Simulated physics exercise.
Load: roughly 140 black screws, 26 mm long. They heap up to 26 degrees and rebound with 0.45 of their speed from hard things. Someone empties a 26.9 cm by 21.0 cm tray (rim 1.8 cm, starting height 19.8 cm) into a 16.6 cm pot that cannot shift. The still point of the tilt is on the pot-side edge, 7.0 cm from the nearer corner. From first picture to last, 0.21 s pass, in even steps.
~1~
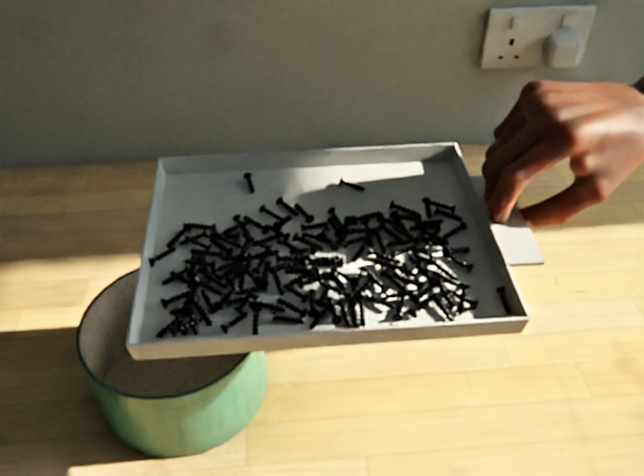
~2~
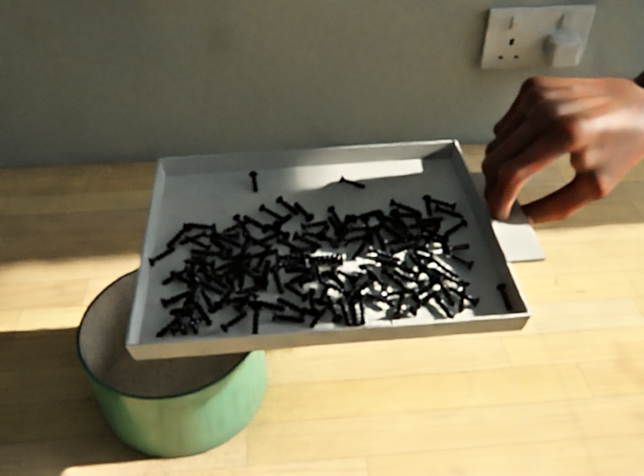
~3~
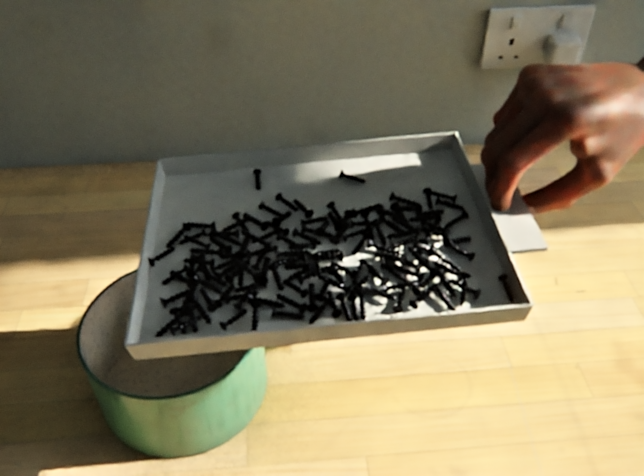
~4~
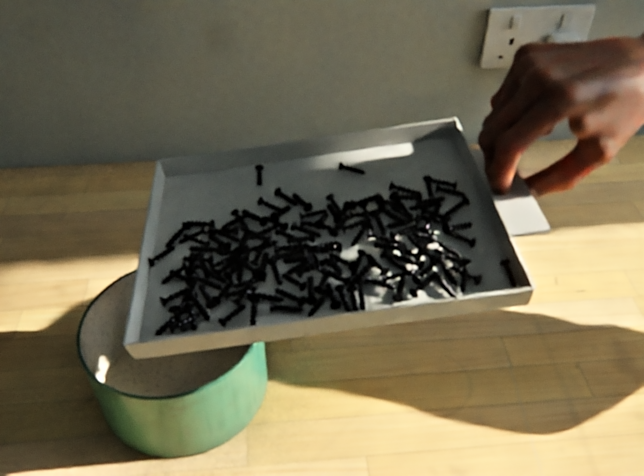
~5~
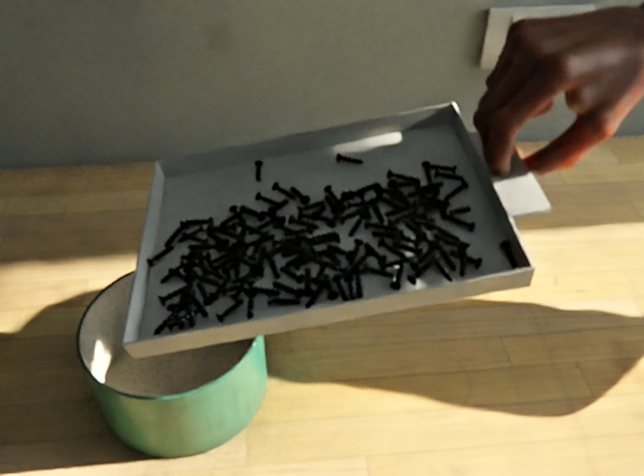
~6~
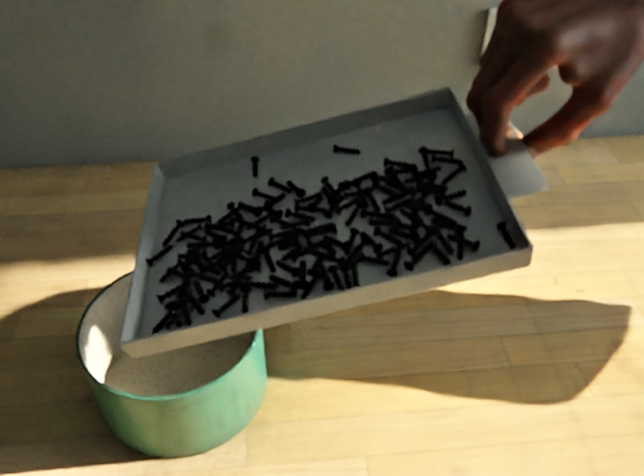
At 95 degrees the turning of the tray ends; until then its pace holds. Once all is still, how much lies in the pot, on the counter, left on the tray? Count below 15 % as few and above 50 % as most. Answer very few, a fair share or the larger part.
In the pot: The larger part; on the counter: A fair share; left on the tray: Very few.
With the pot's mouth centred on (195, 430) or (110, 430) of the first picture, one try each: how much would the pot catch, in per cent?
About 5 and 35 per cent.
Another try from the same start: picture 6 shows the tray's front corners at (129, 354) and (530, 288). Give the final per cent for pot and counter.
Pot 0, counter 100.
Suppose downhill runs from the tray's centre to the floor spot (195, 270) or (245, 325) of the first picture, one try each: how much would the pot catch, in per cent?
About 35 and 0 per cent.
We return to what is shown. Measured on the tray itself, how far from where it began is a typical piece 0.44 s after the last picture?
About 9 cm.
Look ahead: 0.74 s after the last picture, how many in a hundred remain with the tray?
About 50 per cent.
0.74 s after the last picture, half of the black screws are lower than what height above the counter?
About 18 cm.
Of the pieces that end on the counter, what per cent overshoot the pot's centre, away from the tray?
About 100 per cent.
Then, 0.44 s after the last picture, tilt 52 degrees; the tray holds 100 %, the pot 0 %.
Then, 0.74 s after the last picture, tilt 79 degrees; the tray holds 50 %, the pot 25 %.
Then, 1.13 s after the last picture, tilt 95 degrees; the tray holds 25 %, the pot 40 %.
In the end, pot 65 %, counter 35 %, tray 0 %.
